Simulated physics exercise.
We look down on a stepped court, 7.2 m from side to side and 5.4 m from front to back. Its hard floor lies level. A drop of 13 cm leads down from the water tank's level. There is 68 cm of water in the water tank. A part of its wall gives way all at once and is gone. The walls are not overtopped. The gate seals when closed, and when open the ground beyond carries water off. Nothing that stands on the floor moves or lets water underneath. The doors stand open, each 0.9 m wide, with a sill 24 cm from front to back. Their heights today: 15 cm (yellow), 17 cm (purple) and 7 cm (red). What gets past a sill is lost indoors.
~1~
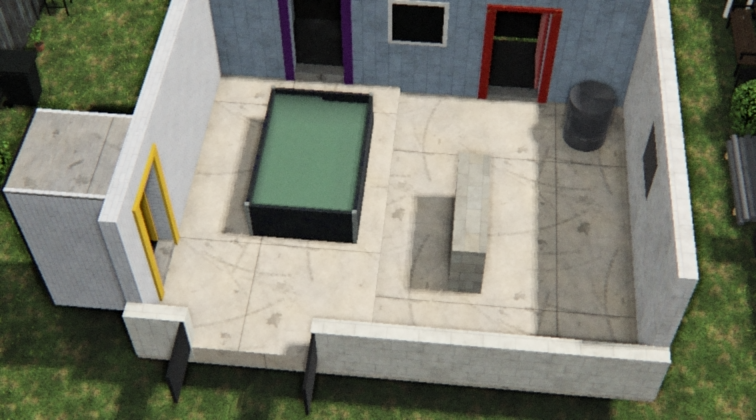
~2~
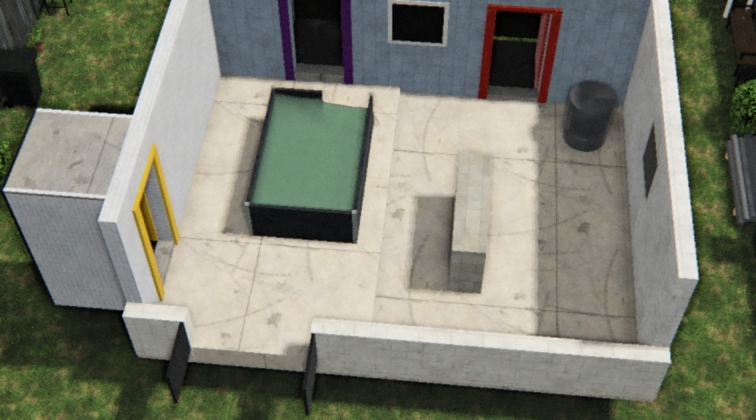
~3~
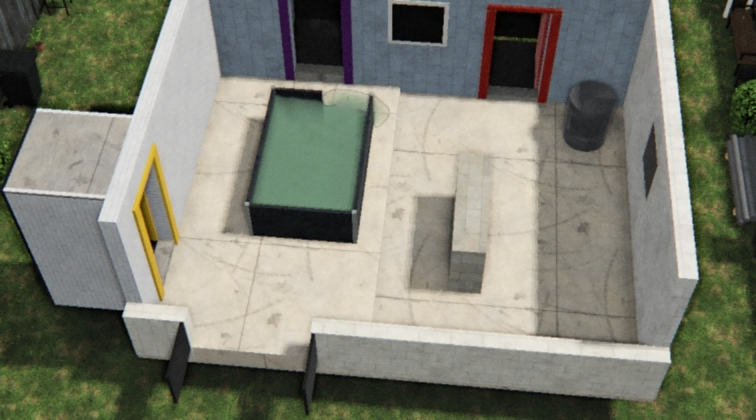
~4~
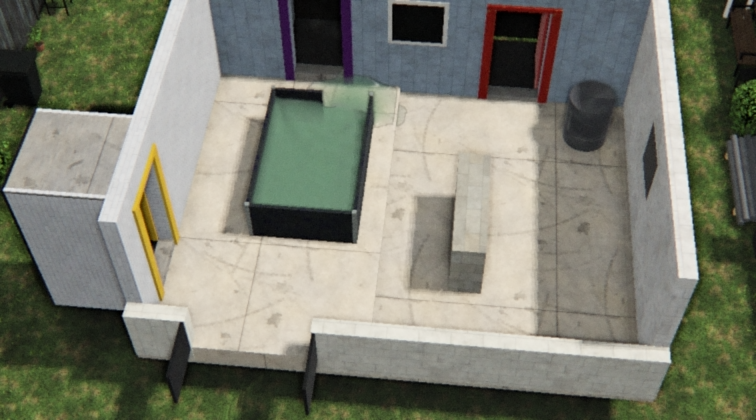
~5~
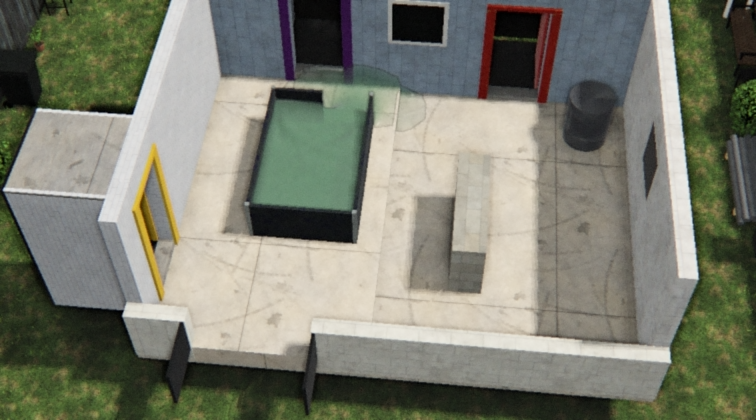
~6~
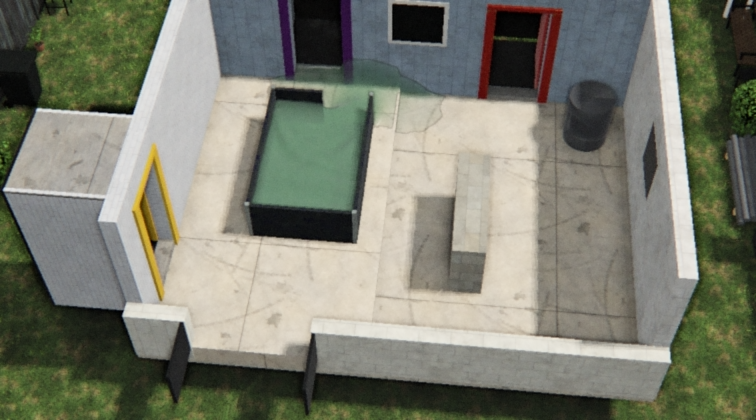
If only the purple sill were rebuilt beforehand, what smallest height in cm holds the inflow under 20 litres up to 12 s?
About 34 cm.
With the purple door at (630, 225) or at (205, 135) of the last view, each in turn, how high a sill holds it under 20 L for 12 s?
About 10.0 and 12.0 cm.
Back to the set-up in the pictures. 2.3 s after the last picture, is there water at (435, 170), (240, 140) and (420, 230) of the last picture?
In that order: Dry, under water, dry.
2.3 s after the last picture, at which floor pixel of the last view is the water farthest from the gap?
Near (623, 272).
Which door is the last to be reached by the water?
The yellow one.
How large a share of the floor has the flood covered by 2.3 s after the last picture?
Near 40 per cent is wet.
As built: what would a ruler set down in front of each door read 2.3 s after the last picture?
In cm: Yellow 1, purple 23, red 7.
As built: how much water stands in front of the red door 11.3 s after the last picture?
Some 5.5 cm.
Then, 0.7 s after the last picture water covers 15 % of the floor, deepest (49 cm) near (360, 90); 30 cm at the purple door, 37 litres in over its 17 cm sill.
Then, 2.3 s after the last picture water covers 40 % of the floor, deepest (34 cm) near (360, 90); 23 cm at the purple door, 136 litres in over its 17 cm sill.
Then, 11.3 s after the last picture water covers 90 % of the floor, deepest (13 cm) near (420, 100); 7 cm at the purple door, 176 litres in over its 17 cm sill.
At the purple door as built, the water peaked near 31 cm, 0.9 s after the last picture.
Run again over the same 12 s with other heights there, 38 litres in over 30 cm, 4 litres over 40.5 cm. The limit of 20 litres is kept from about 34 cm up.
